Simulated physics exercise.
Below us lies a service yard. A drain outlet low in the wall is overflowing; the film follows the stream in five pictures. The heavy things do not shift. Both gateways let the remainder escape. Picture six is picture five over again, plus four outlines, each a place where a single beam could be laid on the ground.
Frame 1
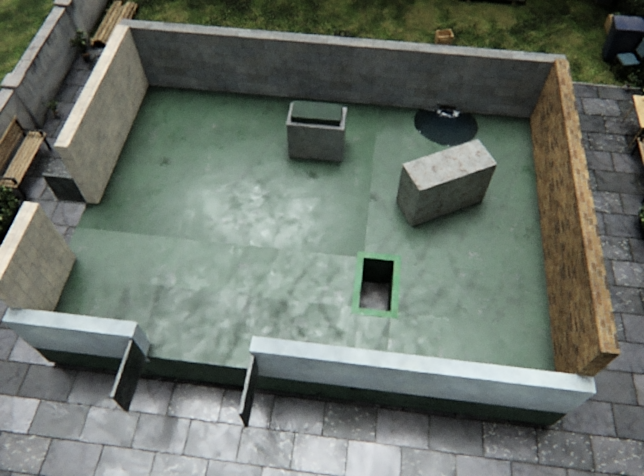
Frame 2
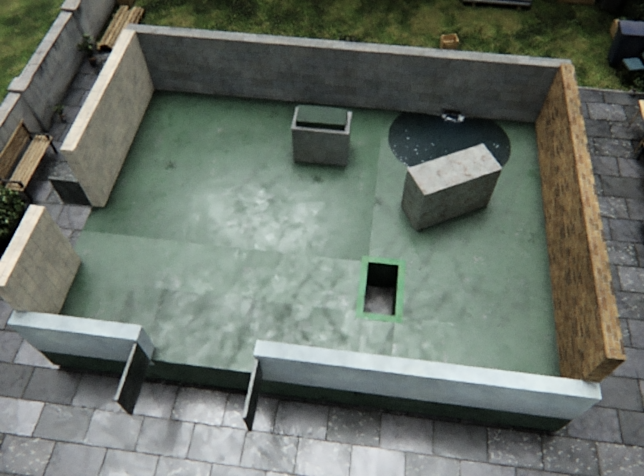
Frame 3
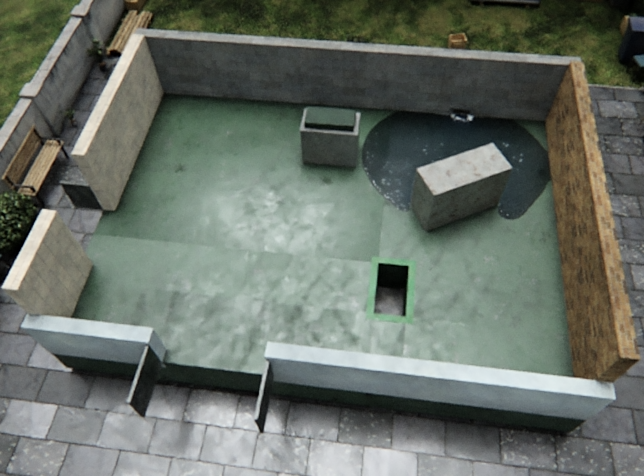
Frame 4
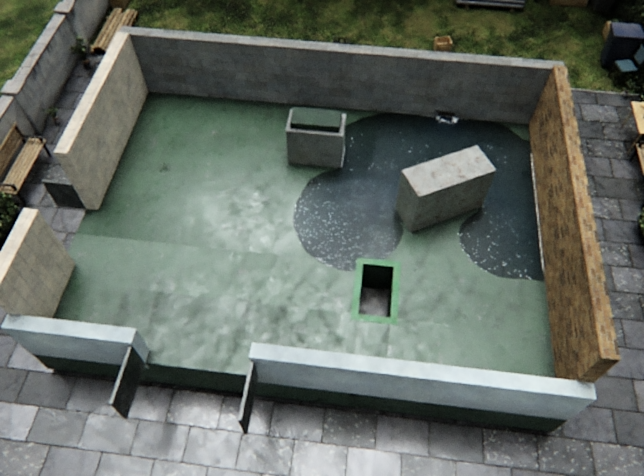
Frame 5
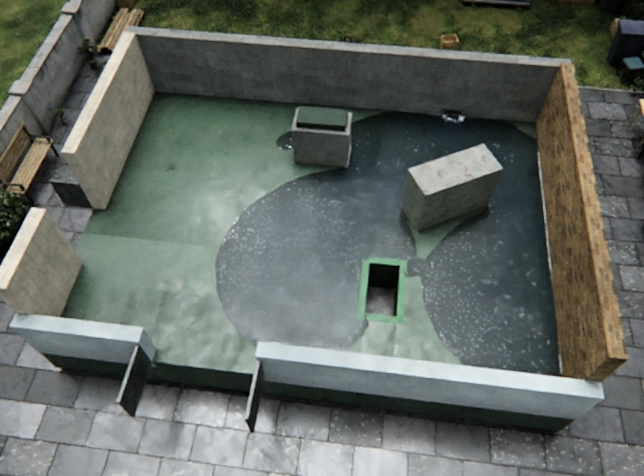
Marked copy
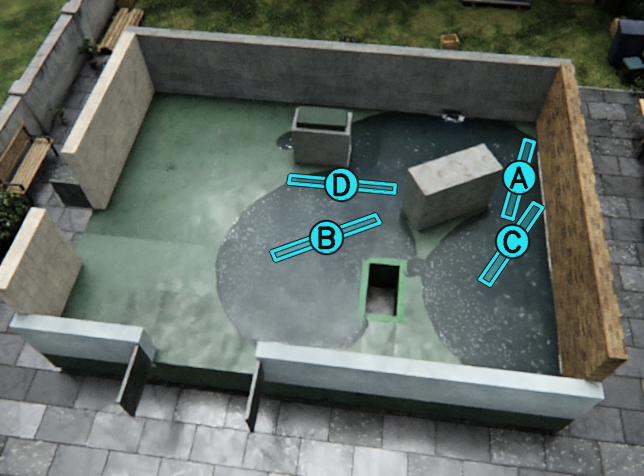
A walled service yard with a green floor, ringed by grey paving and grass, is seen from high above. Two grey blocks stand toward the back, a green-edged opening lies right of centre, a brown wall closes the right side, and two gates stand open in front. Dark water spreads from the back wall around the blocks to the opening, while the view shifts slightly.
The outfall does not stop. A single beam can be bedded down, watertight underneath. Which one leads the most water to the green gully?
The best position is C.
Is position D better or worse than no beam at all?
It is worse.
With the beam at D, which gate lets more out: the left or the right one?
More leaves on the right.
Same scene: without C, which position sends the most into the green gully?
A it is.
On the marked copy, A from (507, 217) to (529, 140); B from (273, 255) to (377, 218); C from (484, 282) to (537, 205); D from (289, 179) to (394, 188).
With A, about 24 % of the stream runs into the green gully, about 71 % out by the gates.
With B, about 14 % of the stream runs into the green gully, about 84 % out by the gates.
With C, about 32 % of the stream runs into the green gully, about 62 % out by the gates.
With D, about 16 % of the stream runs into the green gully, about 79 % out by the gates.
